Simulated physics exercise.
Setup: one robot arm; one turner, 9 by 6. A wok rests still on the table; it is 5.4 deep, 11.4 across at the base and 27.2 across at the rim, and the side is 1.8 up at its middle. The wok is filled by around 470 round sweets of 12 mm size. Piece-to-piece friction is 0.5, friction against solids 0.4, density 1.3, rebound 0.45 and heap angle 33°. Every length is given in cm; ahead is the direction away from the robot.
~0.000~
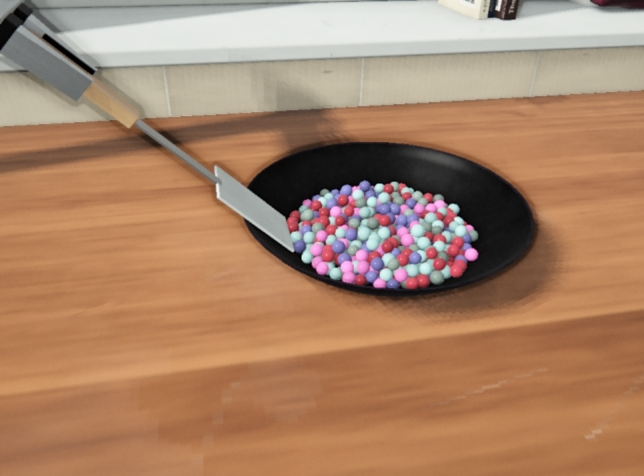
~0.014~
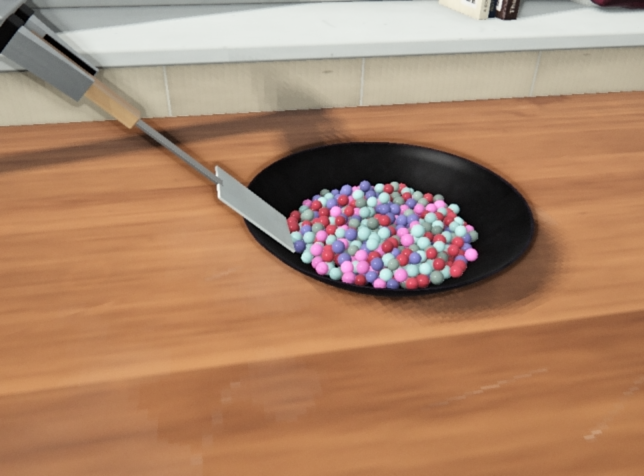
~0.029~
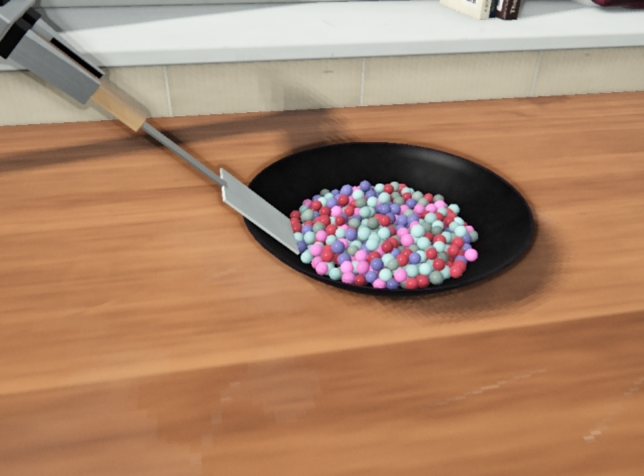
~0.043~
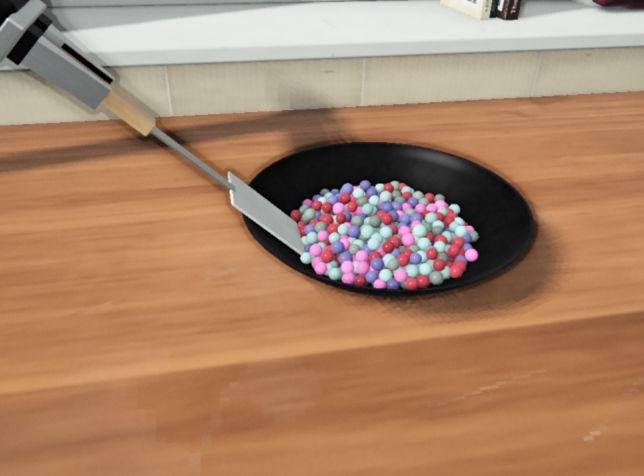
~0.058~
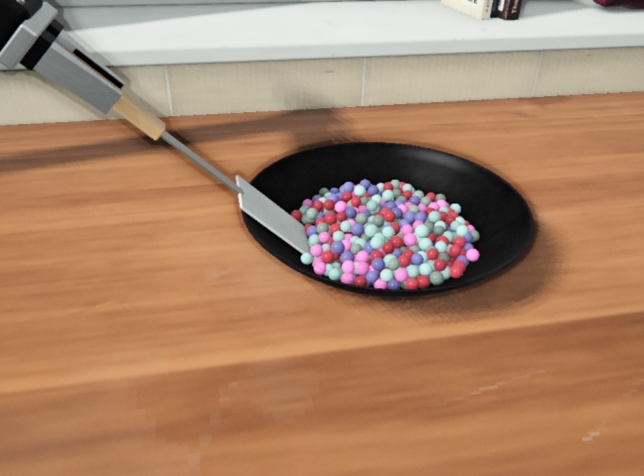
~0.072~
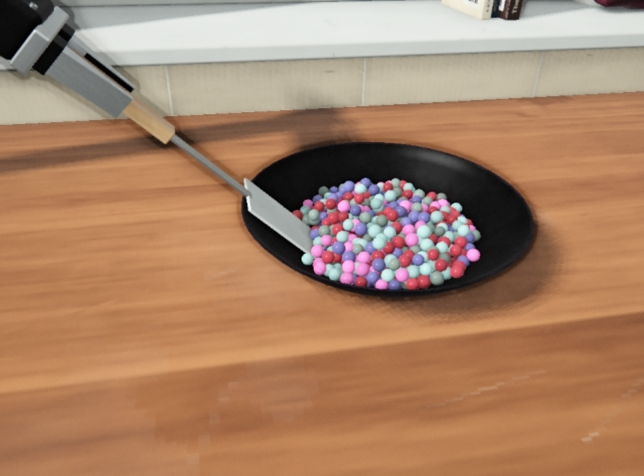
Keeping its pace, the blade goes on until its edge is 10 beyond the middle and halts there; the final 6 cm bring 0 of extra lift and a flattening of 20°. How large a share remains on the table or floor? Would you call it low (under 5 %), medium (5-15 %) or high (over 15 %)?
I would call it medium.
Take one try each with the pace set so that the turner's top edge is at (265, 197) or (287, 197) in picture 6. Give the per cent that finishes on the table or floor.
Respectively, some 15 and 30 per cent.
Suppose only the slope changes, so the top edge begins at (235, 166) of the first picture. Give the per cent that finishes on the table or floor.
Roughly 15 percent ends on the table or floor.
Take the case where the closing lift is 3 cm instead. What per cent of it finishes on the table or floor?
Some 15 in a hundred.
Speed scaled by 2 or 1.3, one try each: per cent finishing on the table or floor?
Some 25 and 10 per cent.
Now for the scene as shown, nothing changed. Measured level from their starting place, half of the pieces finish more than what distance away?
Distance: Around 4 cm.
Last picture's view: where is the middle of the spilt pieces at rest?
Pixel estimate: About (573, 248).
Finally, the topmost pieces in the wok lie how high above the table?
Close to 7.5 centimetres high.
After 0.20 s, sloping 45°, highest piece 5 above the table; 474 in the wok.
After 0.32 s, sloping 39°, highest piece 6 above the table; 474 in the wok.
After 0.58 s, sloping 25°, highest piece 7 above the table; 429 in the wok, 42 on the table or floor, 3 on the blade or in flight.
After 1.63 s, sloping 25°, highest piece 7 above the table; 427 in the wok, 47 on the table or floor.
In the end, 427 in the wok, 47 on the table or floor. That is 10 % on the table or floor.
